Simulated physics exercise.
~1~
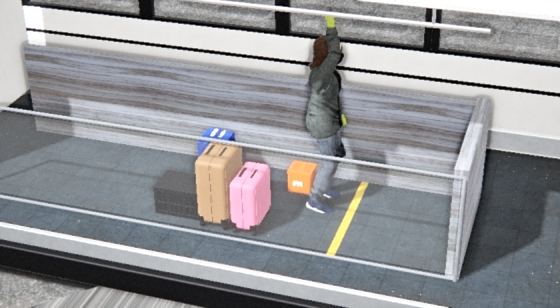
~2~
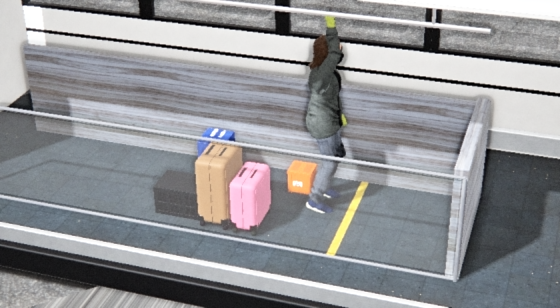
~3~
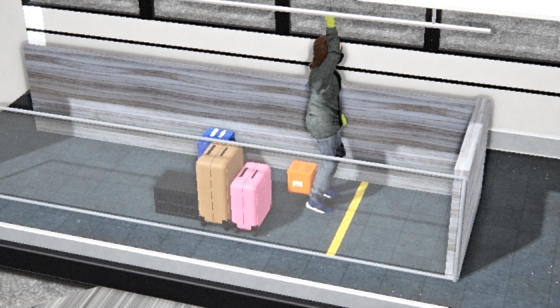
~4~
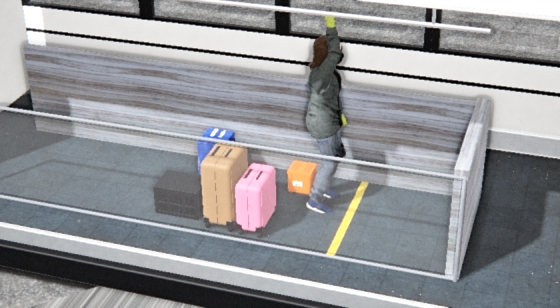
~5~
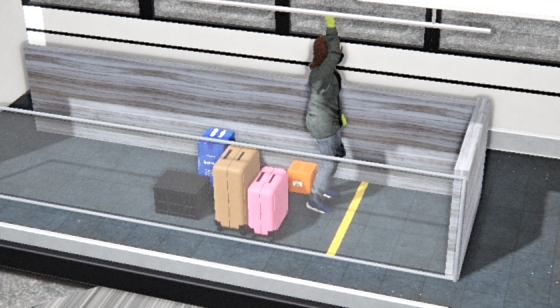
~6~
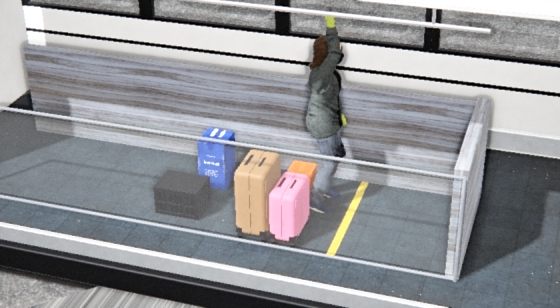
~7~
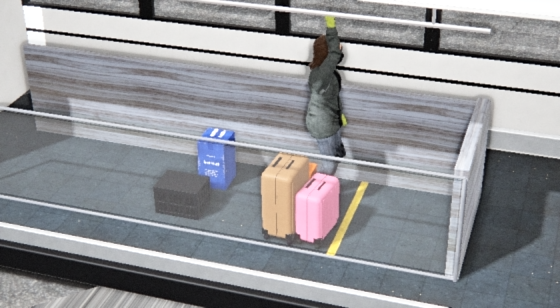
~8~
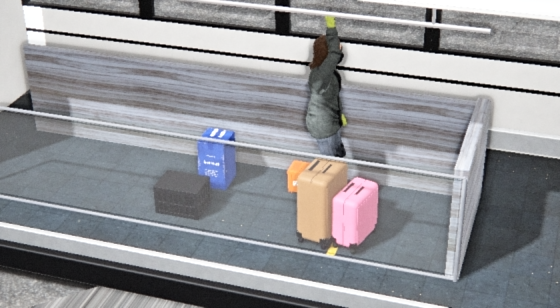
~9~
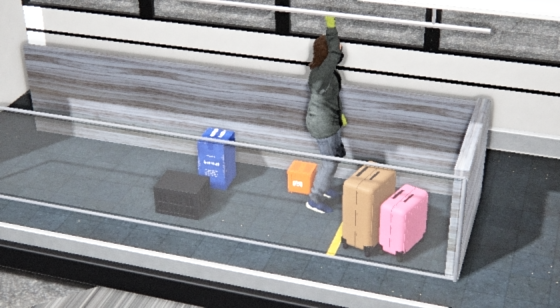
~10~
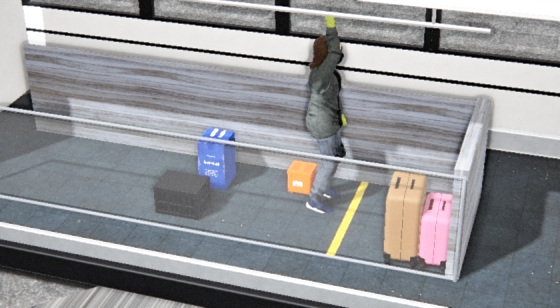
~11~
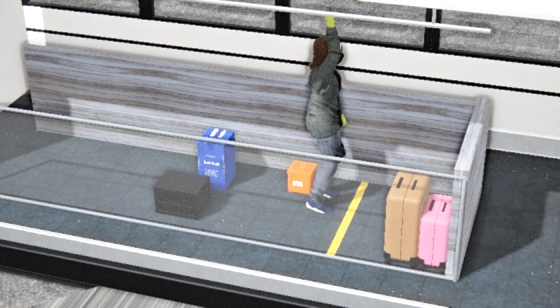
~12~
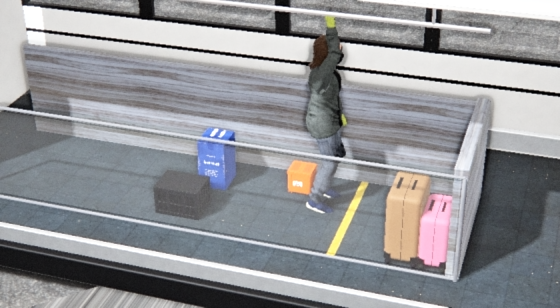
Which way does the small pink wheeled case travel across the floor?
The small pink wheeled case rolls to the right.
